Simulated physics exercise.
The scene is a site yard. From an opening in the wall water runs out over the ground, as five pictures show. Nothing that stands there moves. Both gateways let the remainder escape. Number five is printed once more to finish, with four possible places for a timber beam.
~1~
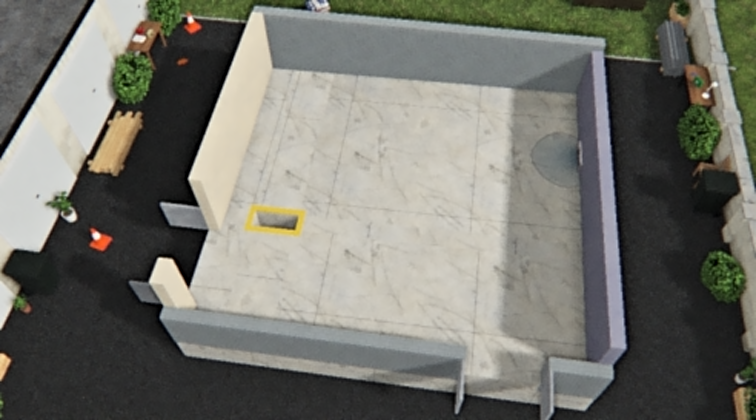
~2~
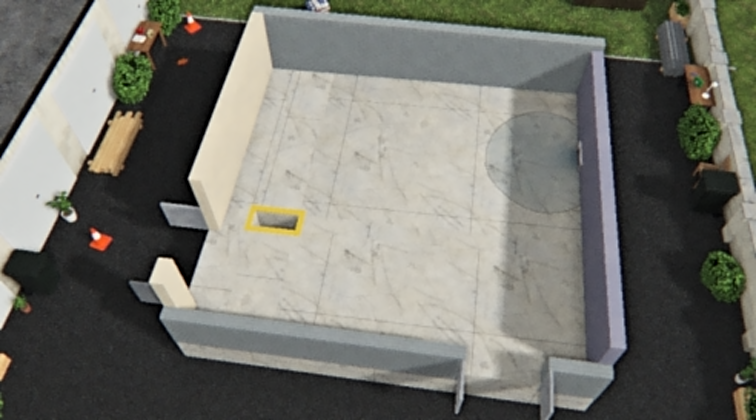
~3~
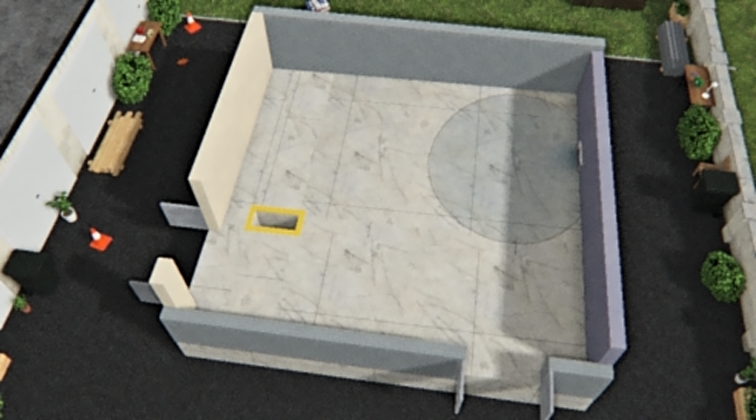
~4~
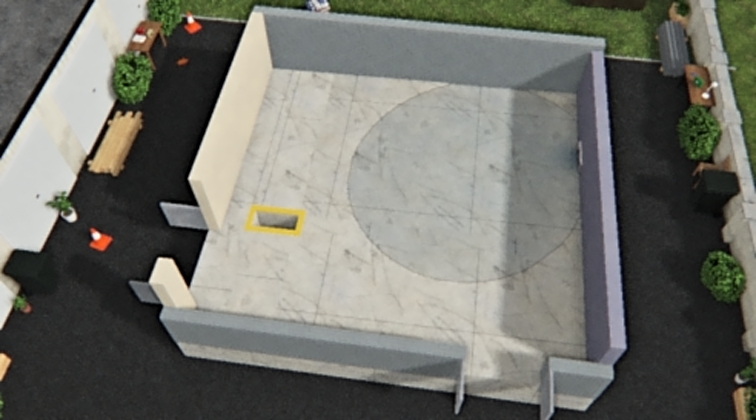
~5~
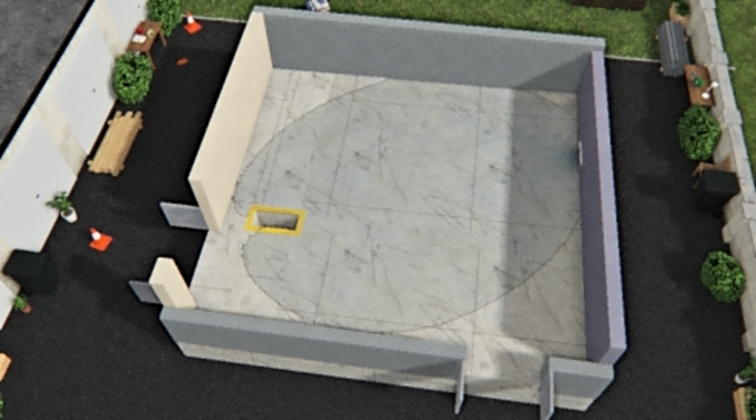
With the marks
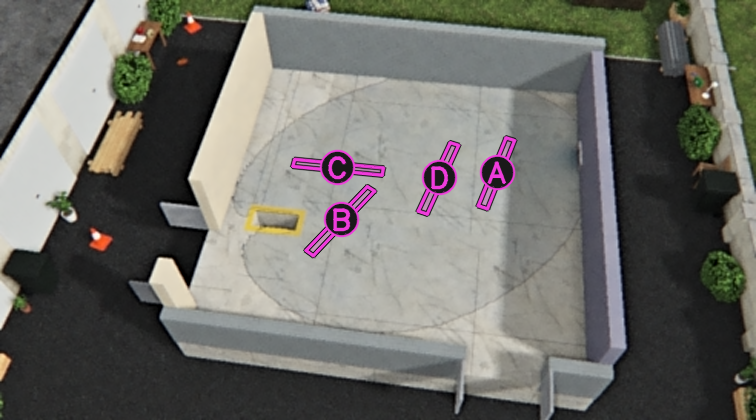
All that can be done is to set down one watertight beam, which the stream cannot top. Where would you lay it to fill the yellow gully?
Take C.
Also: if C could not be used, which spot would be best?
That is spot B.
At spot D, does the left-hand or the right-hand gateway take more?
More leaves on the left.
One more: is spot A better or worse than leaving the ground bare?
Worse.
In magenta, A from (482, 207) to (510, 139); B from (309, 253) to (370, 188); C from (293, 162) to (382, 171); D from (422, 212) to (454, 144).
With A, about 14 % of the stream goes into the yellow gully, about 86 % out by the gates.
With B, about 19 % of the stream goes into the yellow gully, about 81 % out by the gates.
With C, about 25 % of the stream goes into the yellow gully, about 74 % out by the gates.
With D, about 15 % of the stream goes into the yellow gully, about 85 % out by the gates.
